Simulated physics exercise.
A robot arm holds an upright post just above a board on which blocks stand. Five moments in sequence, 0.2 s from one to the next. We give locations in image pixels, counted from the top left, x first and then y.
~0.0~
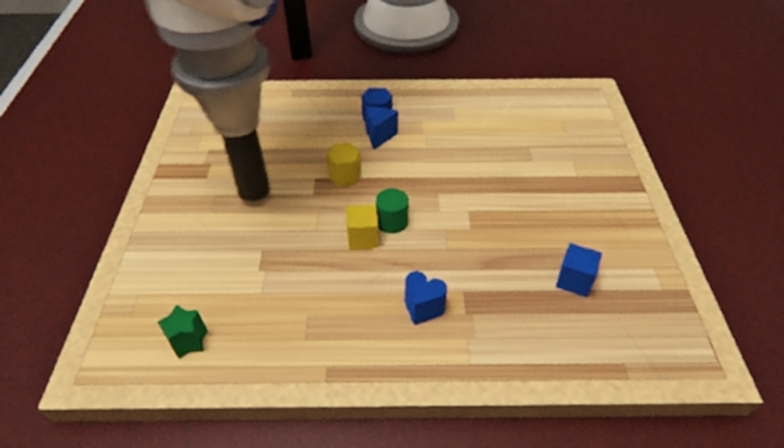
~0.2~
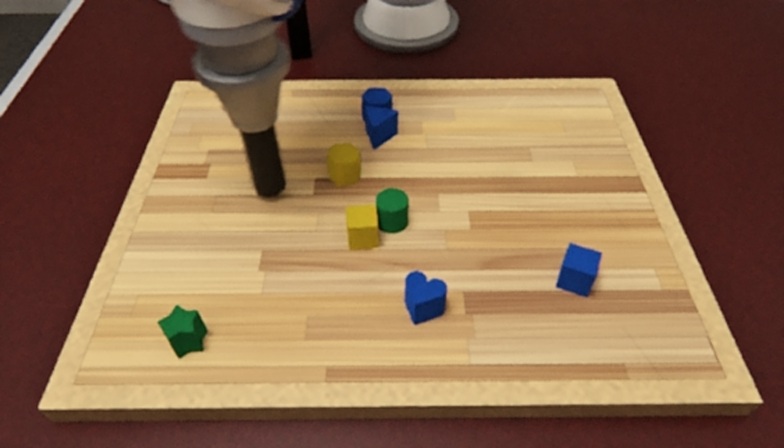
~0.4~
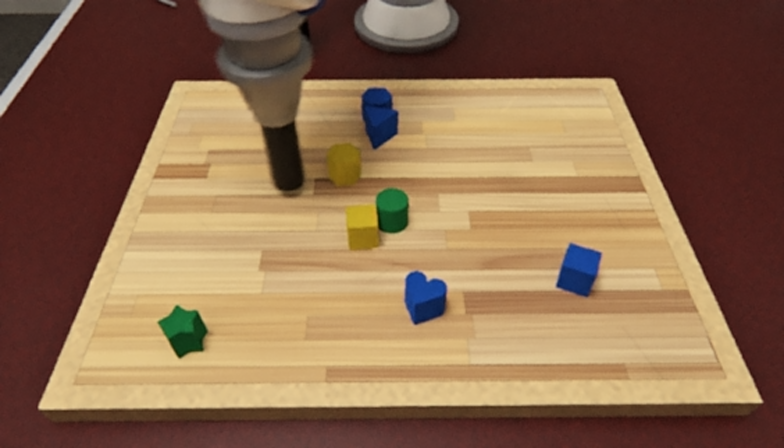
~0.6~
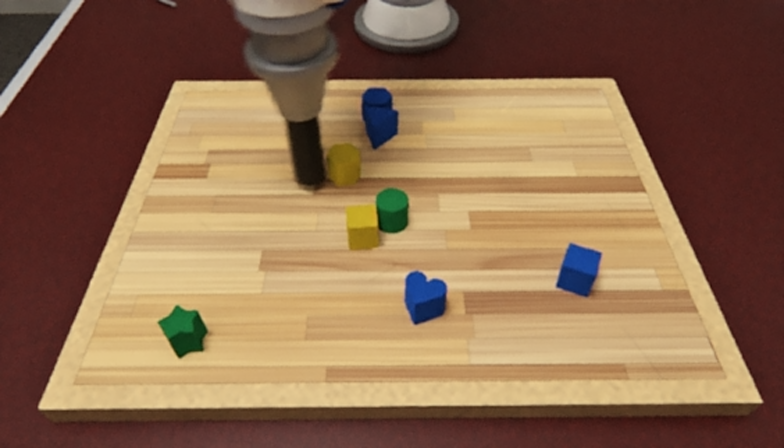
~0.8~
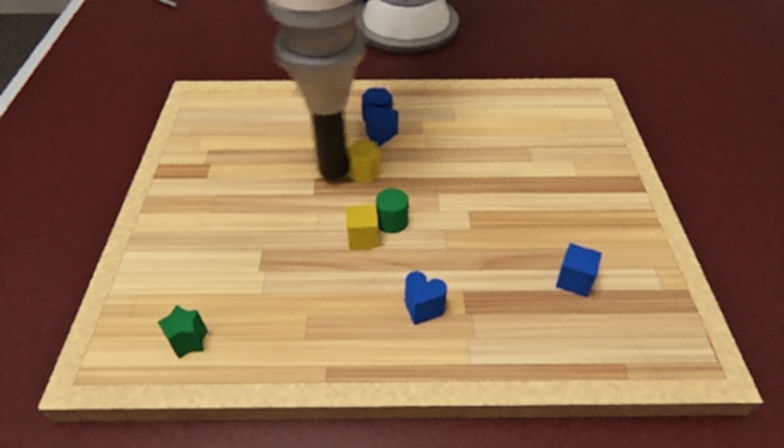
At the start, a robot arm holds a dark post above a wooden board, left of a yellow hexagon, with blue, green and yellow blocks standing around. The post glides steadily right while the blocks stay still, then reaches the yellow hexagon and pushes it a little to the right.
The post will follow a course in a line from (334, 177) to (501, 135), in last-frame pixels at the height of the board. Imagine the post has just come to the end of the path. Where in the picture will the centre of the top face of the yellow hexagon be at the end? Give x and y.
Pixel (458, 145).
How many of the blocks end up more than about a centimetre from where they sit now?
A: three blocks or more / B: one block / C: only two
The correct letter is B.
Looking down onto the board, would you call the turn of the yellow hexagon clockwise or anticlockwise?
Seen from overhead, it turns clockwise.
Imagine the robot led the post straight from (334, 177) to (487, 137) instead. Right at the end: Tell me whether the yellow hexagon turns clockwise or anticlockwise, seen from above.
Viewed from above, clockwise.
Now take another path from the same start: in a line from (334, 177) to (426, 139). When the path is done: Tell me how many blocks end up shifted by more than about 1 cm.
My count: 1.
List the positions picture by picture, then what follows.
In the first frame, post's lower end at (254, 190); yellow hexagon at (343, 153); blue triangle at (379, 114).
In the second frame, post at (270, 186); blocks still.
In the third frame, post at (289, 181); blocks still.
In the fourth frame, post at (310, 175); blocks still.
In the fifth frame, post at (334, 169); yellow hexagon at (364, 150); blue triangle at (379, 114).
On the path given first. One third of the way, post at (394, 153); yellow hexagon at (424, 145), turned 60° clockwise.
Two thirds of the way, post at (449, 140); yellow hexagon at (458, 145).
At the end, post at (503, 127); yellow hexagon at (458, 145), turned 155° clockwise; blue triangle still.
